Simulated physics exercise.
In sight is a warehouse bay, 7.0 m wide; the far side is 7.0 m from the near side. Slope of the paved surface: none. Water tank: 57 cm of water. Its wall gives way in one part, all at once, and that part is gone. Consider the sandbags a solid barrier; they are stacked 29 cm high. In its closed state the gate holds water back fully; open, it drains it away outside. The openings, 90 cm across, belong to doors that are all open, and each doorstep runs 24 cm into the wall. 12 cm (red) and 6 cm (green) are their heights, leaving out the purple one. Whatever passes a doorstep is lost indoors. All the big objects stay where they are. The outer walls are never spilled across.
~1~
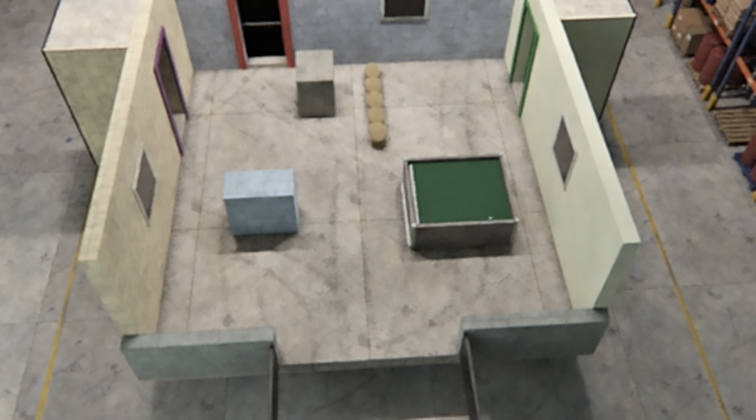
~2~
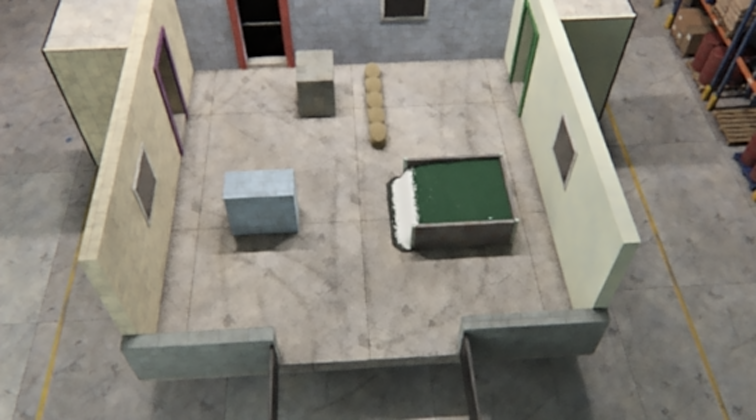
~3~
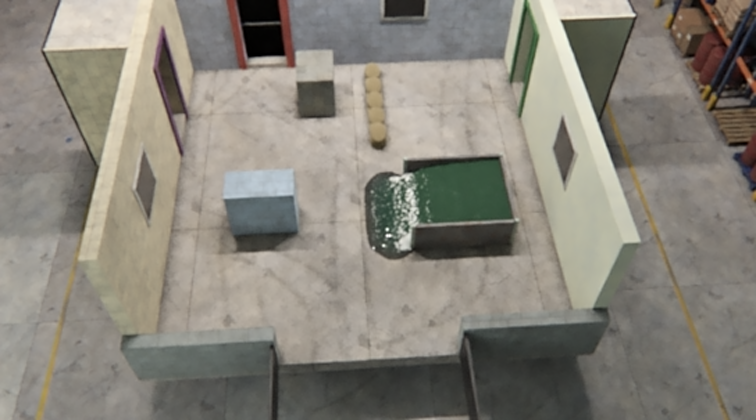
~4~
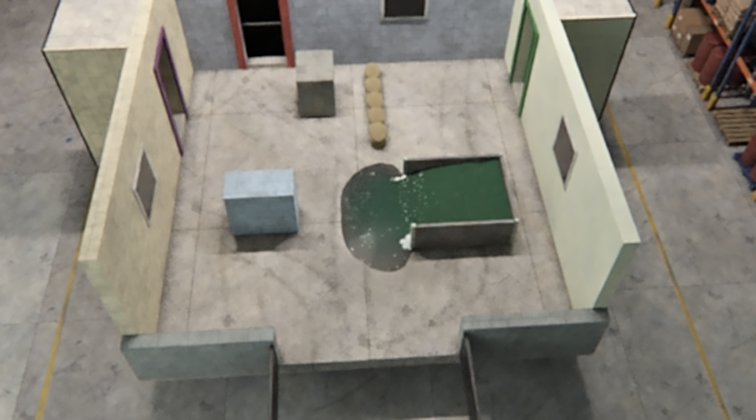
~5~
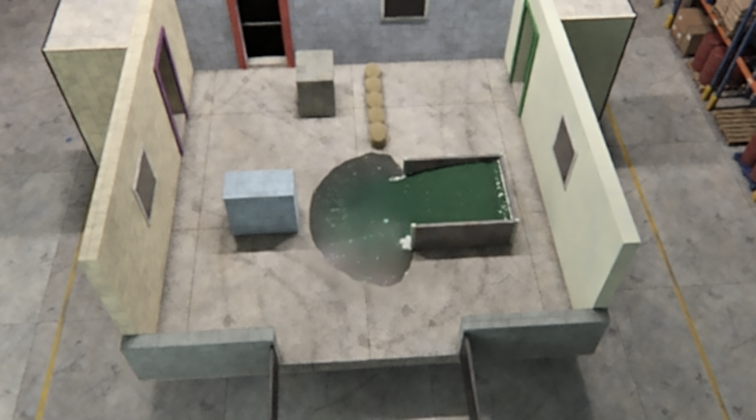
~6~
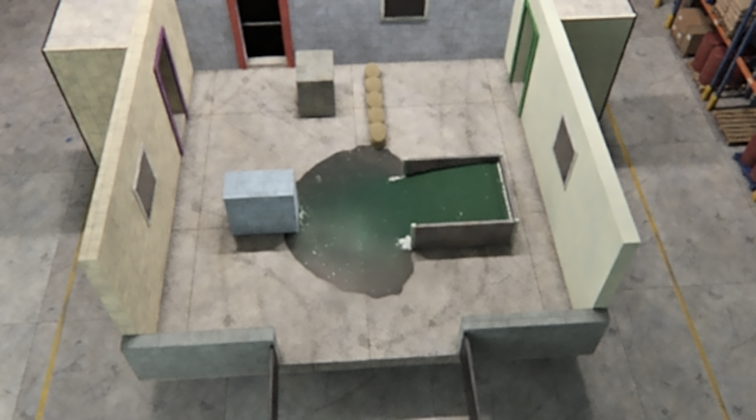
Green water burst out through the left side of a low square tank in a walled bay, foaming white at first, then spread across the concrete floor in a widening, rounded pool that reached a pale blue block.
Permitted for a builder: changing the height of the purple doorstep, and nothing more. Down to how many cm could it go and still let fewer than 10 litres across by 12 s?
I would say down to about 11.5 cm.
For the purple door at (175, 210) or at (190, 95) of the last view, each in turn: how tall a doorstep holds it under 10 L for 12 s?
7.5 and 10.5 cm.
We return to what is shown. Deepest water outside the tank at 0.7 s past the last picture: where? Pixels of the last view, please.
About (299, 218).
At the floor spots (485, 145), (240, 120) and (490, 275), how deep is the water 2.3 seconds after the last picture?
Approx. 0 / 4 / 0 cm.
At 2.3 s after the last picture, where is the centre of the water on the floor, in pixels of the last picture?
About (300, 217).
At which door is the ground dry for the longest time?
The green one.
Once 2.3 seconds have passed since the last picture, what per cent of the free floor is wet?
Near 45 per cent of the open floor.
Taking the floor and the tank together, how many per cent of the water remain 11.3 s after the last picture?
What remains is some 86 per cent of the water.
Then, 0.7 s after the last picture water covers 25 % of the floor, deepest (31 cm) near (299, 218); it has not reached the purple door.
Then, 2.3 s after the last picture water covers 45 % of the floor, deepest (27 cm) near (153, 358); 15 cm at the purple door, 0 litres in over its 18 cm doorstep.
Then, 11.3 s after the last picture water covers 70 % of the floor, deepest (8 cm) near (340, 69); 5 cm at the purple door, 0 litres in over its 18 cm doorstep.
At the purple door as built, the water peaked near 16 cm, 1.9 s after the last picture.
With a doorstep of 9.5 cm, 18 litres would have come in within the 12 s; with 12.5 cm, 6 litres. So under 10 litres takes about 11.5 cm.
